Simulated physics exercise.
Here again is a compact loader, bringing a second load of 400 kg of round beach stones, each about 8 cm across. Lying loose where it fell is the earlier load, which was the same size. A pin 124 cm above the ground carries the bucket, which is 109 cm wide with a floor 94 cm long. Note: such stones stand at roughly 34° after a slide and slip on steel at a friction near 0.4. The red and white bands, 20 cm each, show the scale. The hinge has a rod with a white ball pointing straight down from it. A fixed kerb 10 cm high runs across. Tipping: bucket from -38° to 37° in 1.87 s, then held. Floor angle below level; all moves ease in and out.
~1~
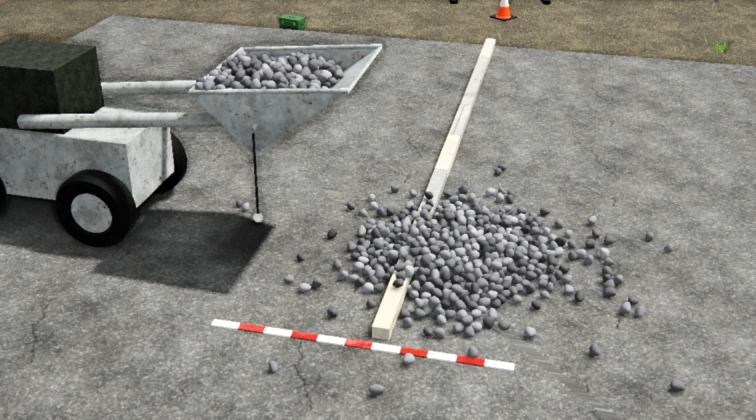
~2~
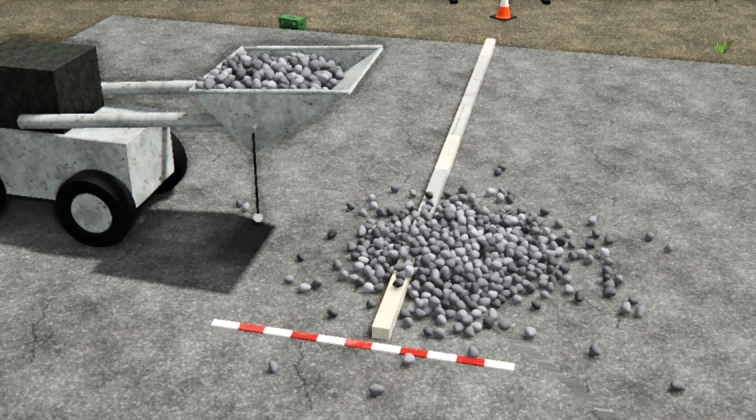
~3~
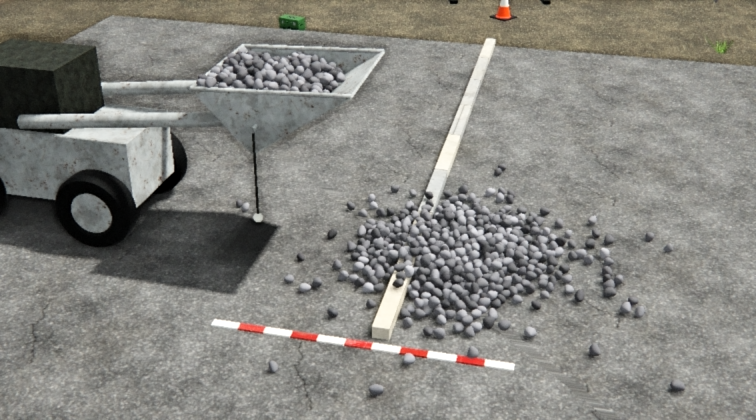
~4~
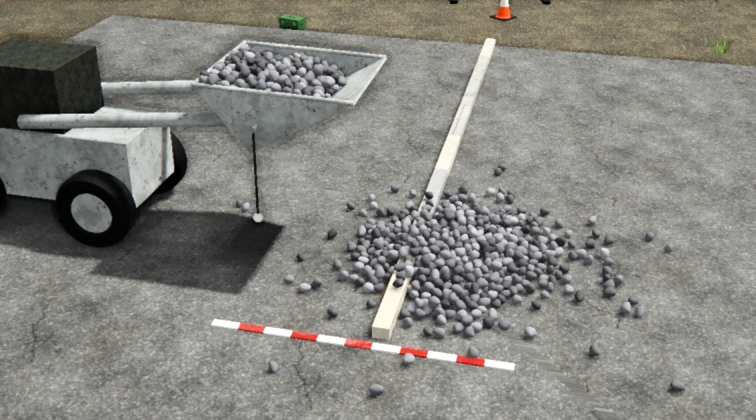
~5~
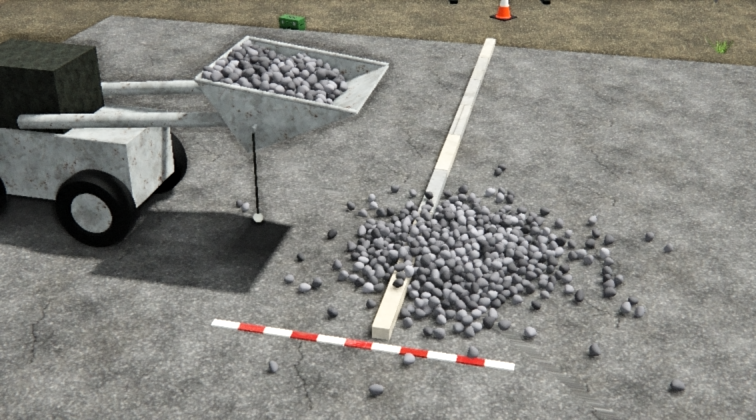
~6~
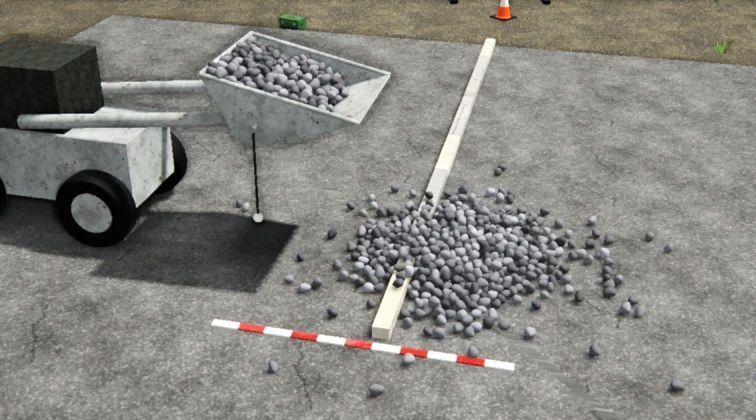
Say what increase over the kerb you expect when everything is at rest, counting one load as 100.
Some 24 per cent is added.
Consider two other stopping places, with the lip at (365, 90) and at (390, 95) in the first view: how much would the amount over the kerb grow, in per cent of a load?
Some 40 percent first and 65 percent second.
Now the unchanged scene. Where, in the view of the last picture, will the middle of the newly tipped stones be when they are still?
(389, 235).
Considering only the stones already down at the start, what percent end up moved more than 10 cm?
Roughly 10 % of them.
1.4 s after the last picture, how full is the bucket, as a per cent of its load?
About 25 percent is still in there.
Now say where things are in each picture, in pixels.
The bucket is at -38°, its lip at (349, 91); the top of the load is at (280, 64). The earlier load is highest near (430, 238), 19 cm above ground level, 22 % on this side of the kerb, 79 % over the kerb, in the first frame.
The bucket is at -37°, its lip at (349, 92); the top of the load is at (281, 64), in the second frame.
The bucket is at -35°, its lip at (351, 97); the top of the load is at (270, 63), in the third frame.
The bucket is at -31°, its lip at (354, 104); the top of the load is at (248, 59), in the fourth frame.
The bucket is at -26°, its lip at (356, 113); the top of the load is at (245, 52), in the fifth frame.
Lip at (358, 123), floor tilted -20°, highest stones at (249, 49), in the sixth frame.
Then, 0.8 s after the last picture the floor is at 25°; in per cent of one load, 94 in the bucket, 28 on this side of the kerb, 79 over the kerb; the foremost stones are at (645, 307).
Then, 1.4 s after the last picture the floor is at 37°; in per cent of one load, 27 in the bucket, 92 on this side of the kerb, 81 over the kerb; the foremost stones are at (645, 307).
Then, 1.7 s after the last picture the floor is at 37°; in per cent of one load, 2 in the bucket, 102 on this side of the kerb, 96 over the kerb; the foremost stones are at (645, 307).
Then, 4.4 s after the last picture the floor is at 37°; in per cent of one load, 0 in the bucket, 98 on this side of the kerb, 103 over the kerb; the foremost stones are at (645, 307). Net gain over the kerb, 24.
